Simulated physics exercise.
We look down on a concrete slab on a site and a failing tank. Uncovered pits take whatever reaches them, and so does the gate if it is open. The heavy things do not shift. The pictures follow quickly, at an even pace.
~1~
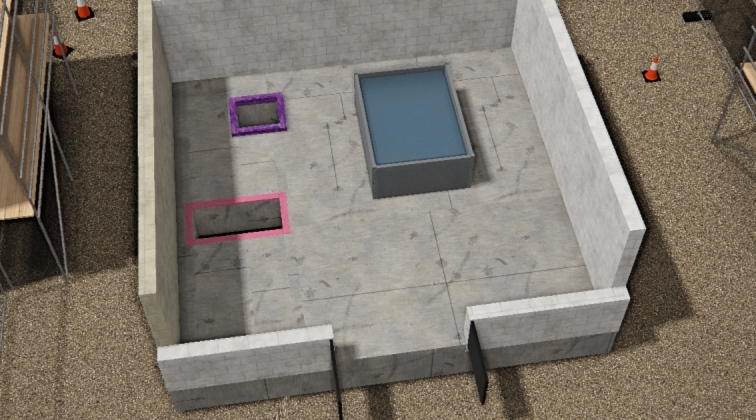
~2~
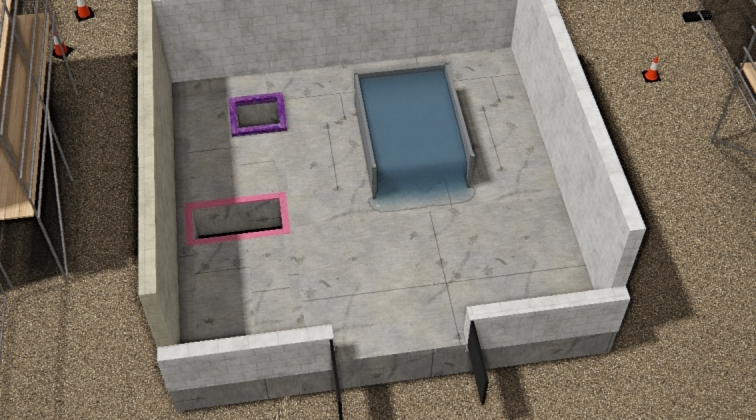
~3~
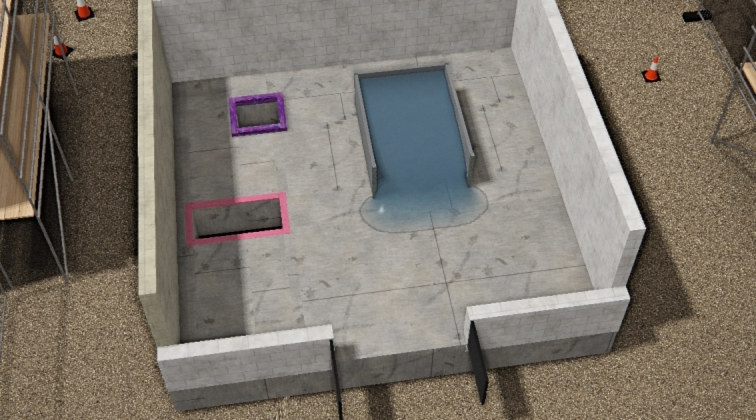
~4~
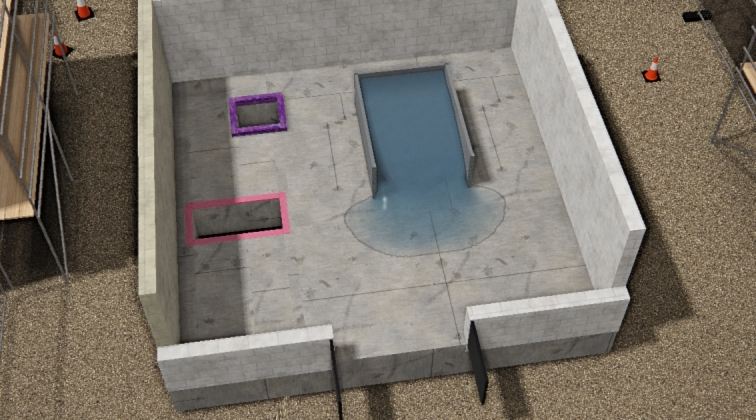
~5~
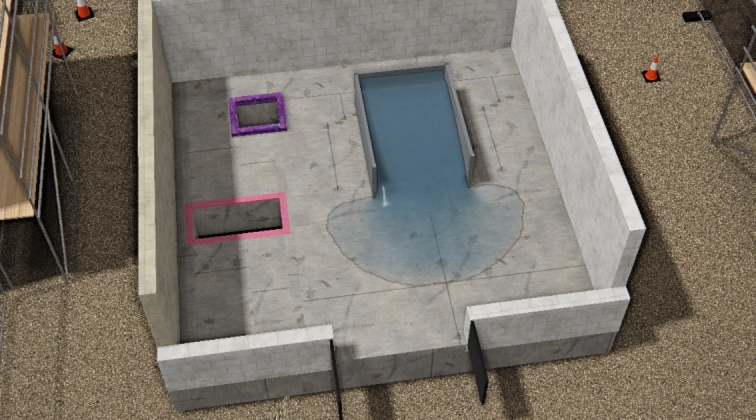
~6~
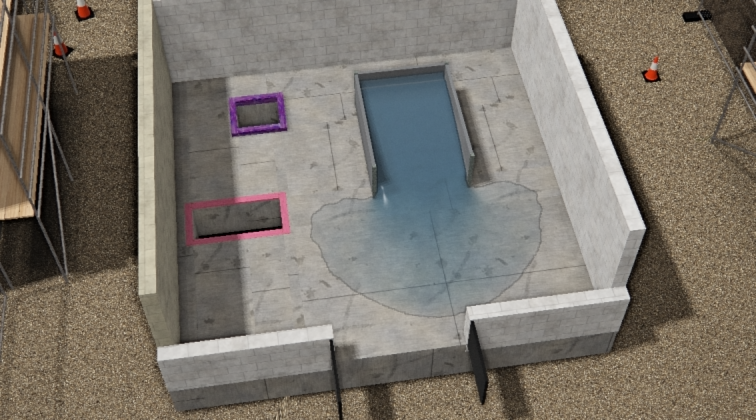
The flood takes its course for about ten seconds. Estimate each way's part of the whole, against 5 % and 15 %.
The gate takes more than 15 %; the pink pit takes from 5 to 15 %; the purple pit takes less than 5 %.
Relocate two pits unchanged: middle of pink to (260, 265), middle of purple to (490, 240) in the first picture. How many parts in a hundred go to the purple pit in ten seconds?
Per cent: Purple 14.
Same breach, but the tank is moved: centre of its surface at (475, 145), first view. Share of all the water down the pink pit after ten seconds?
Roughly, in per cent: Pink 14.
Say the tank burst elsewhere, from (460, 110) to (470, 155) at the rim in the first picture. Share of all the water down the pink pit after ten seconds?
Roughly, in per cent: Pink 20.
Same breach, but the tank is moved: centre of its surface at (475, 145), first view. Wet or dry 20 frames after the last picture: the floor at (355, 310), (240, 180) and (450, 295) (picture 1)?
One after the other: Wet, no water, covered.
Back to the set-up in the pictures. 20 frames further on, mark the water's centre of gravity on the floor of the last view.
Around (438, 240).
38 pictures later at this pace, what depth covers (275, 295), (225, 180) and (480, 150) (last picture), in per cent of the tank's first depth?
In that order: 4, 0 and 6 per cent.
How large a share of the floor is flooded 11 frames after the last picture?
Roughly 40 per cent.
A moment on, water covers 35 % of the floor; the gate 4 %, the pink pit 0 %, the purple pit 0 %.
Next, water covers 40 % of the floor; the gate 15 %, the pink pit 0 %, the purple pit 0 %.
Then, water covers 45 % of the floor; the gate 28 %, the pink pit 0 %, the purple pit 0 %.
Later, water covers 65 % of the floor; the gate 39 %, the pink pit 2 %, the purple pit 0 %.
In the end, water covers 80 % of the floor; the gate 44 %, the pink pit 7 %, the purple pit 0 %.
